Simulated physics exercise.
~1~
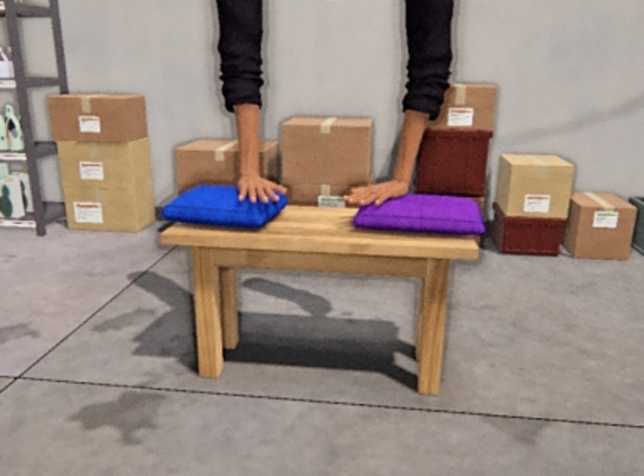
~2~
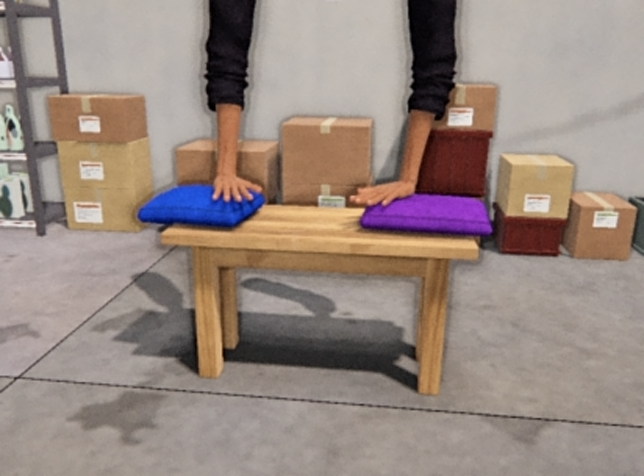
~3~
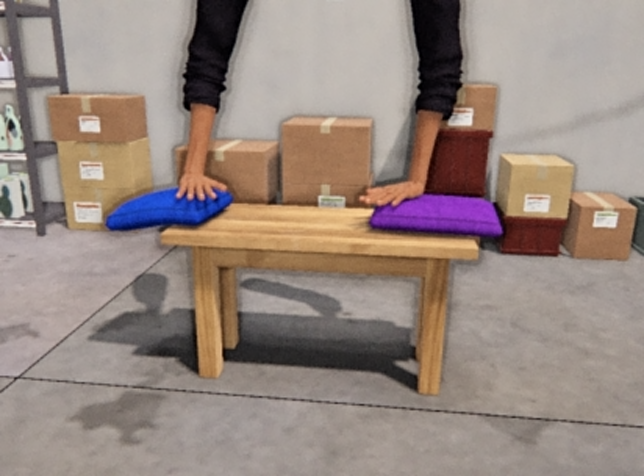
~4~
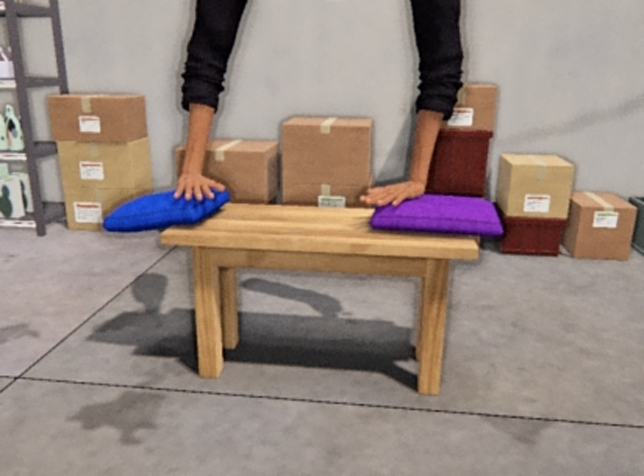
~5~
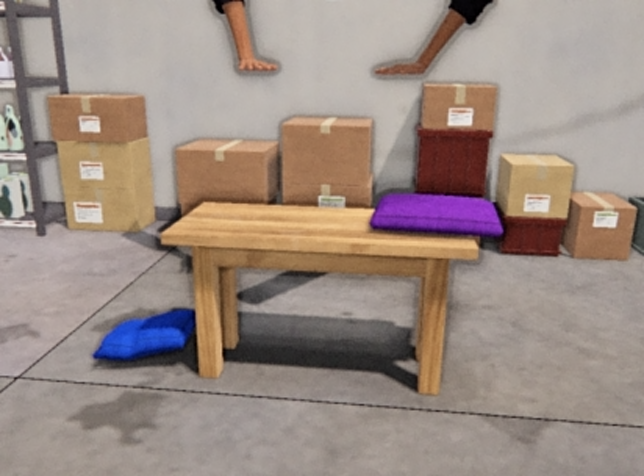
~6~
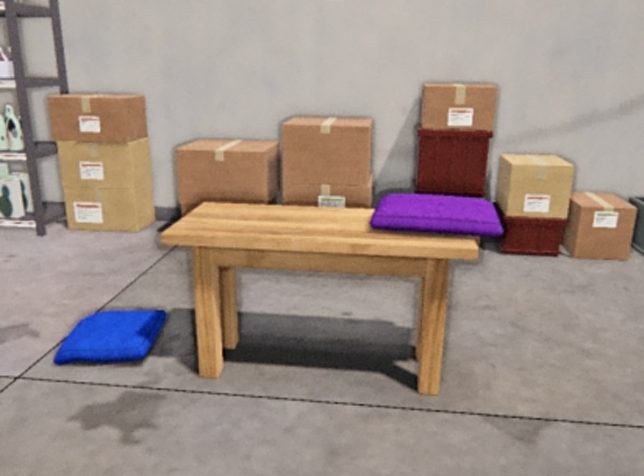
Two hands pressed down on a blue soft bag and a purple folded blanket and slid them apart along a wooden bench, then let go and lifted away. The blue bag slumped off the left end onto the floor, while the purple blanket stayed on top.
